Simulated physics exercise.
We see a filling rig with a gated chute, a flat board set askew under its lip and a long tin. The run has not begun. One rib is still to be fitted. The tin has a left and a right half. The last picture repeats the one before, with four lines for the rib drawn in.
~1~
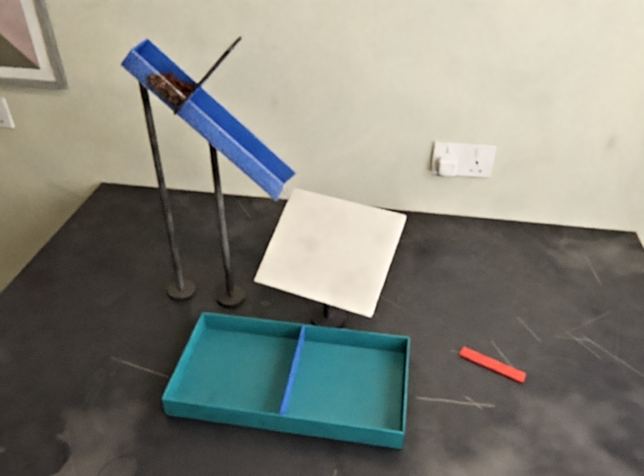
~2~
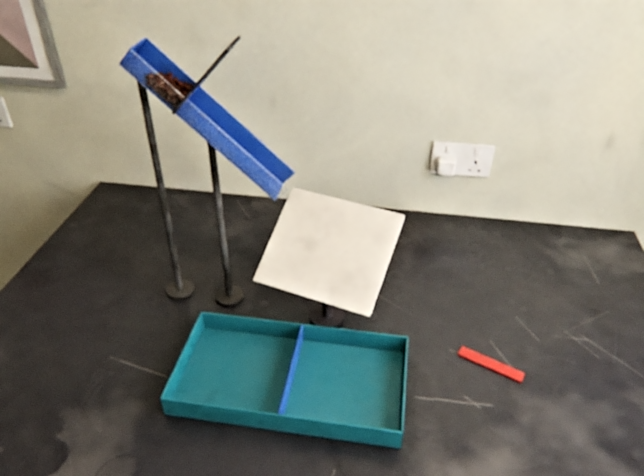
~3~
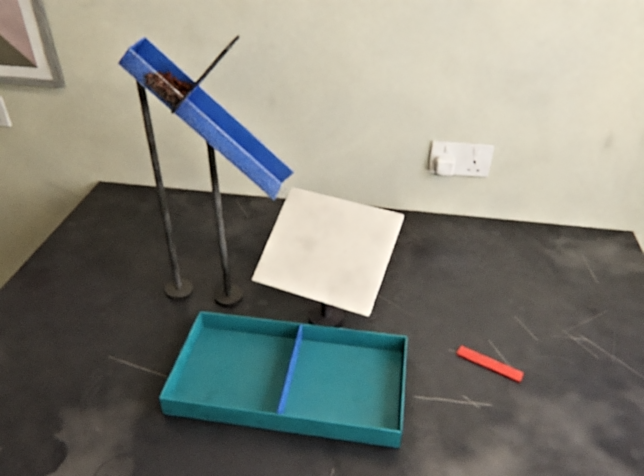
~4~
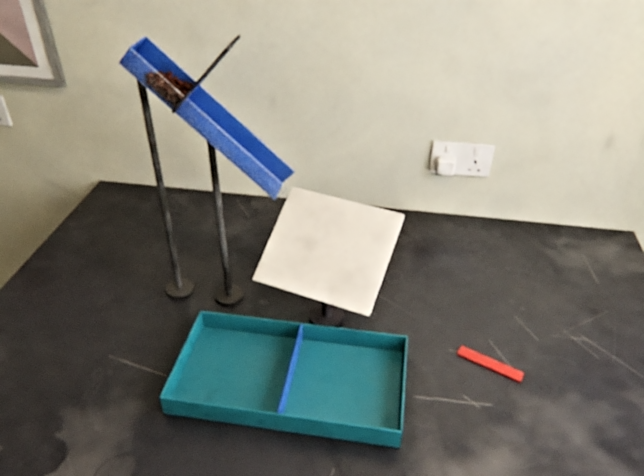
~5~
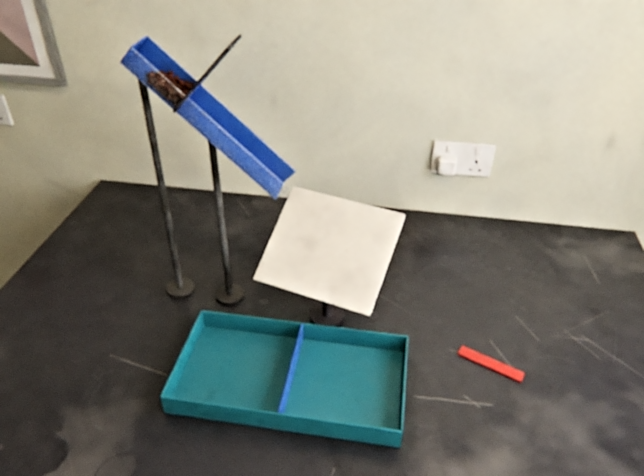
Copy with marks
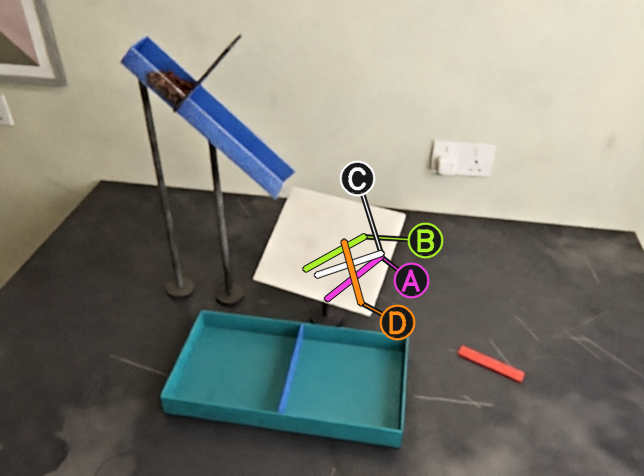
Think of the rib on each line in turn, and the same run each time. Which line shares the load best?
Choose A.
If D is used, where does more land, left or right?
Right.
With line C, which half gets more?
Left.
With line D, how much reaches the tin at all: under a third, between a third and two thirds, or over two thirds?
Line D gives over two thirds.
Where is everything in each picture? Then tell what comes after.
Load behind the gate at (173, 91), allspice berries; lip of the chute at (281, 192), sloping fairly steeply, in the first picture.
Middle of the board at (328, 248), tilted fairly steeply; middle of its low edge at (309, 298); of its high edge at (347, 201), in the second picture.
Front corners of the tin at (160, 398) and (401, 432); front end of its middle wall at (277, 414), in the third picture.
Middle of the load at (172, 90); lip at (279, 191), in the fourth picture.
Middle of the load at (173, 89); lip at (280, 191), in the fifth picture.
On the marked copy, line A from (380, 256) to (327, 298); line B from (364, 236) to (305, 268); line C from (381, 253) to (317, 275); line D from (344, 241) to (360, 302).
With A, of what is caught, about two thirds in the left half, about a third in the right.
With B, of what is caught, nearly all in the left half, a small part in the right.
With C, of what is caught, nearly all in the left half, a small part in the right.
With D, of what is caught, a small part in the left half, most in the right.
